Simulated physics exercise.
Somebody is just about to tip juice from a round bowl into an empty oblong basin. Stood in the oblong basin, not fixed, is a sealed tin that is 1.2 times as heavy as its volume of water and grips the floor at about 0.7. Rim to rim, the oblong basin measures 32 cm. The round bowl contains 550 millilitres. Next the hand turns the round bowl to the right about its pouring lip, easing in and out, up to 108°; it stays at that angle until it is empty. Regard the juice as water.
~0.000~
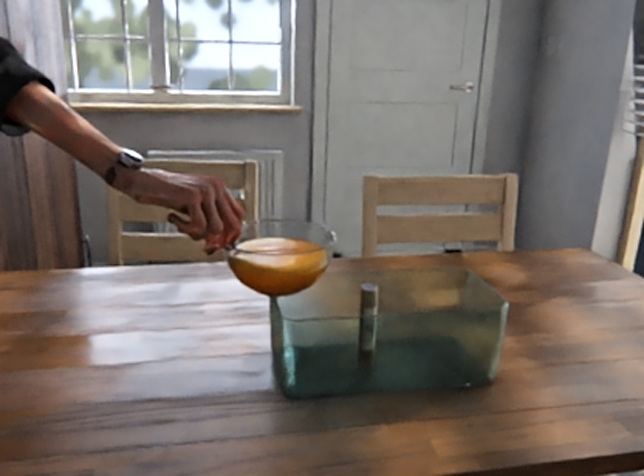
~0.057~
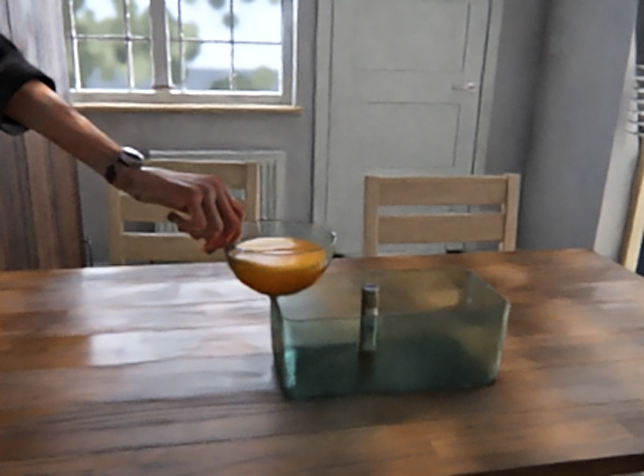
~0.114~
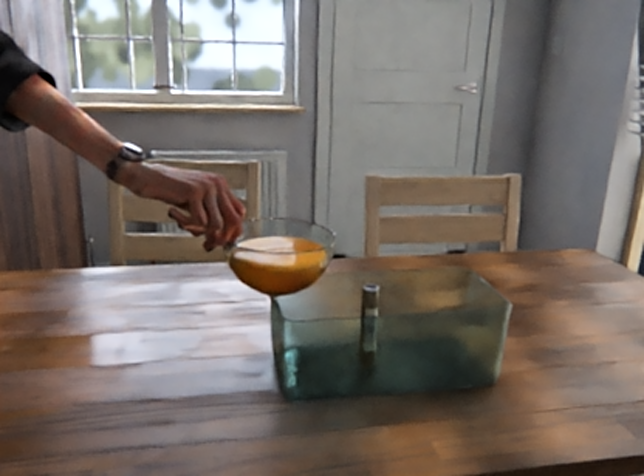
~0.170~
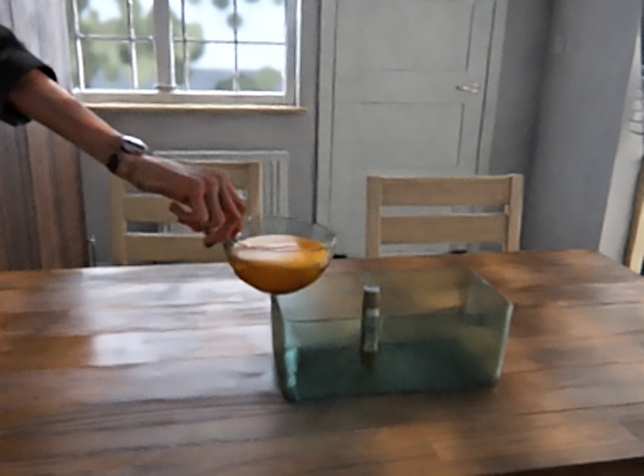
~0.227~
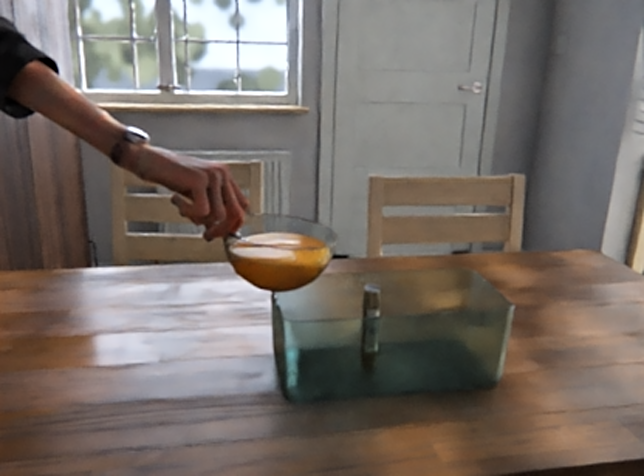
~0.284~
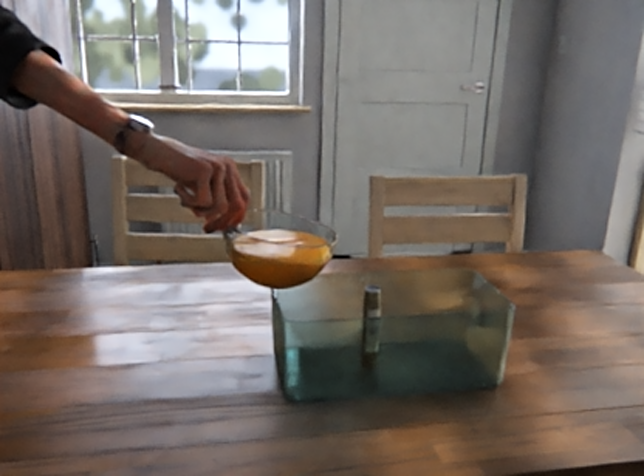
A hand reaching in from the left, with a dark sleeve and a wristwatch, holds a clear round bowl of orange juice and tilts it slightly rightward, slowly at first. Below and to the right, a greenish glass oblong basin with a small upright tin inside stands on a brown wooden table. Seen from across the table, two pale chairs, a window and a grey door lie behind.
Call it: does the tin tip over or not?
It does not.
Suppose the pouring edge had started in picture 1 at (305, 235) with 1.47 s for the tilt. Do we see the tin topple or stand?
It tumbles.
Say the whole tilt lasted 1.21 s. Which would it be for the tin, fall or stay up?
It stays steady, then.
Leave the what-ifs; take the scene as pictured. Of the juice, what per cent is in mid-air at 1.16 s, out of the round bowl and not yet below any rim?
12 per cent or so.
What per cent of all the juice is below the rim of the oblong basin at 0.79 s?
9 %, roughly.
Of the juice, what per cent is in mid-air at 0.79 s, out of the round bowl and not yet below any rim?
I'd put it at about 28 percent.
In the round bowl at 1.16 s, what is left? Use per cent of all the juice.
About 2 % is still there.
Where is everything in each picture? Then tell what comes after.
It leans 0°; its right rim is at (334, 236); the juice meets the walls at (228, 254) and (327, 250); the oblong basin's rim runs from (275, 298) to (487, 286); the tin's top is at (369, 291), in the first picture.
It leans 0°; its right rim is at (334, 236); the juice meets the walls at (228, 254) and (328, 250), in the second picture.
It leans 2°; its right rim is at (335, 236); the juice meets the walls at (228, 253) and (328, 249), in the third picture.
It leans 4°; its right rim is at (335, 236); the juice meets the walls at (228, 251) and (328, 247), in the fourth picture.
It leans 6°; its right rim is at (336, 236); the juice meets the walls at (228, 249) and (329, 246), in the fifth picture.
It leans 10°; its right rim is at (336, 236); the juice meets the walls at (229, 245) and (329, 243), in the sixth picture.
After 0.79 s the tilt is 60° and 63 per cent is still to pour; the tin stands where it began.
After 1.16 s the tilt is 97° and 2 per cent is still to pour; the tin stands where it began.
After 1.55 s the tilt is 108° and 0 per cent is still to pour; the tin stands where it began.
After 1.97 s the tilt is 108° and 0 per cent is still to pour; the tin stands where it began.
In the end the tin stands where it began.
